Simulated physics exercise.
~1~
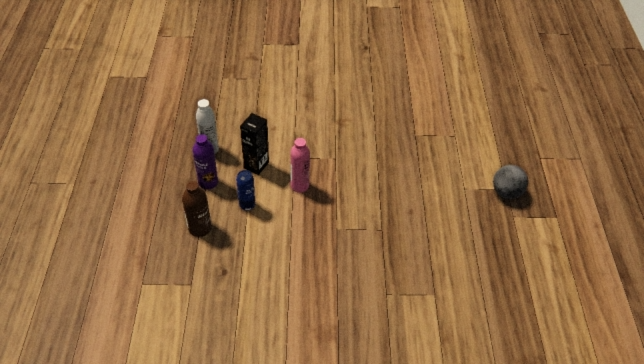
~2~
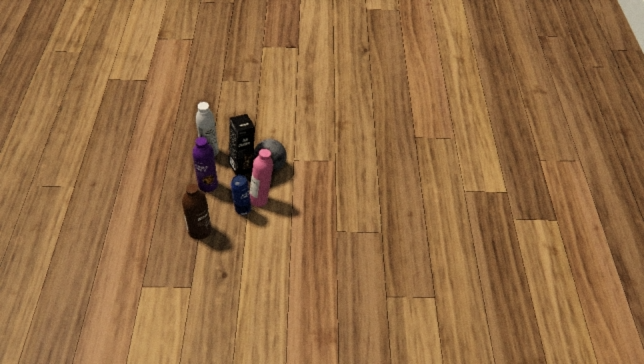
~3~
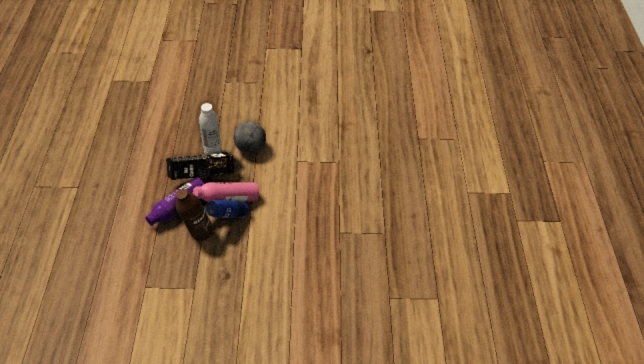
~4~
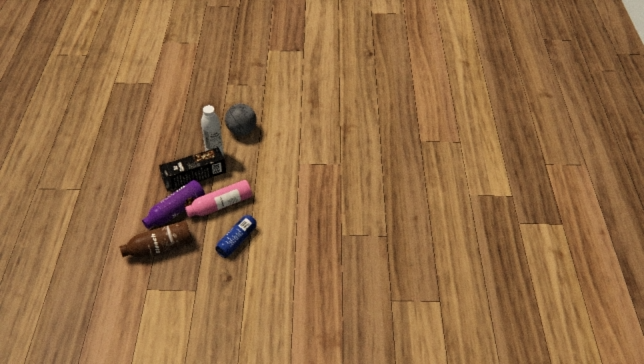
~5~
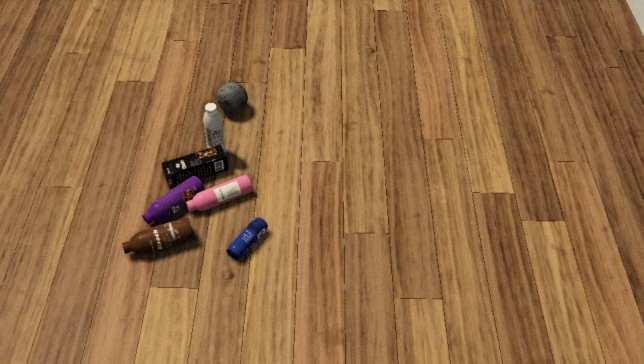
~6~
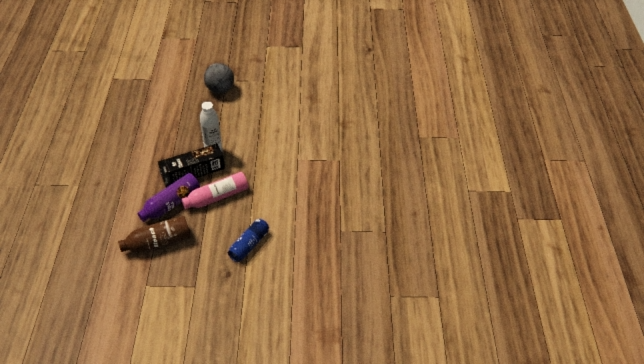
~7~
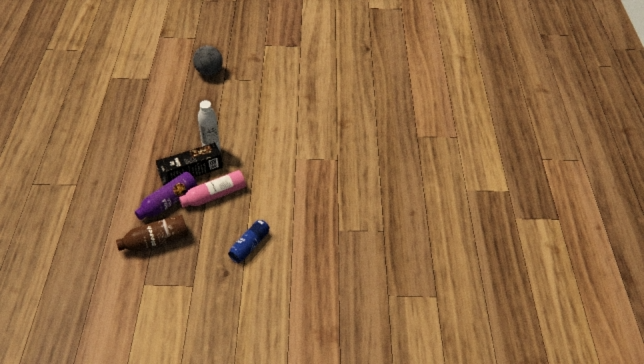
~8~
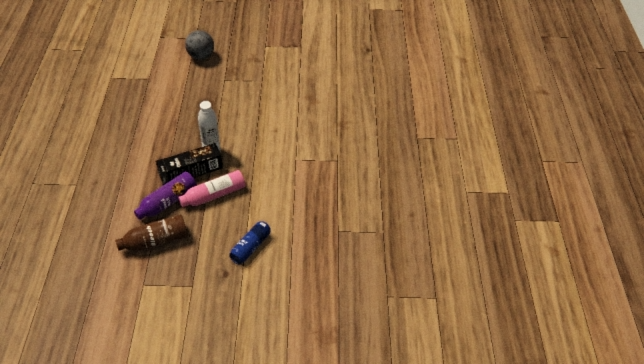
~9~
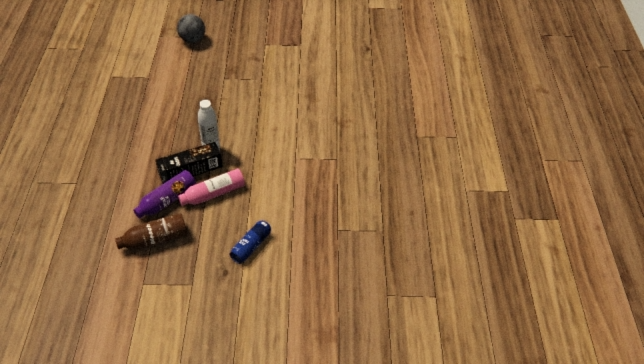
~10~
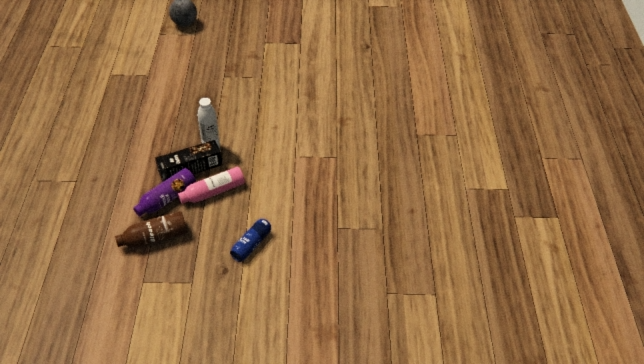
The clip opens on a wooden floor where five bottles and cans and a black carton stand in a cluster, with a grey ball off to the right. The ball rolls left into the group, striking near the pink bottle and black carton. The pink bottle and carton topple, and the purple bottle, blue can and brown bottle go over too, the pink one down before the brown. The ball veers up past the white bottle, which stays upright, and rolls slowly away toward the top left. It ends near the top edge, leaving the fallen items lying still.
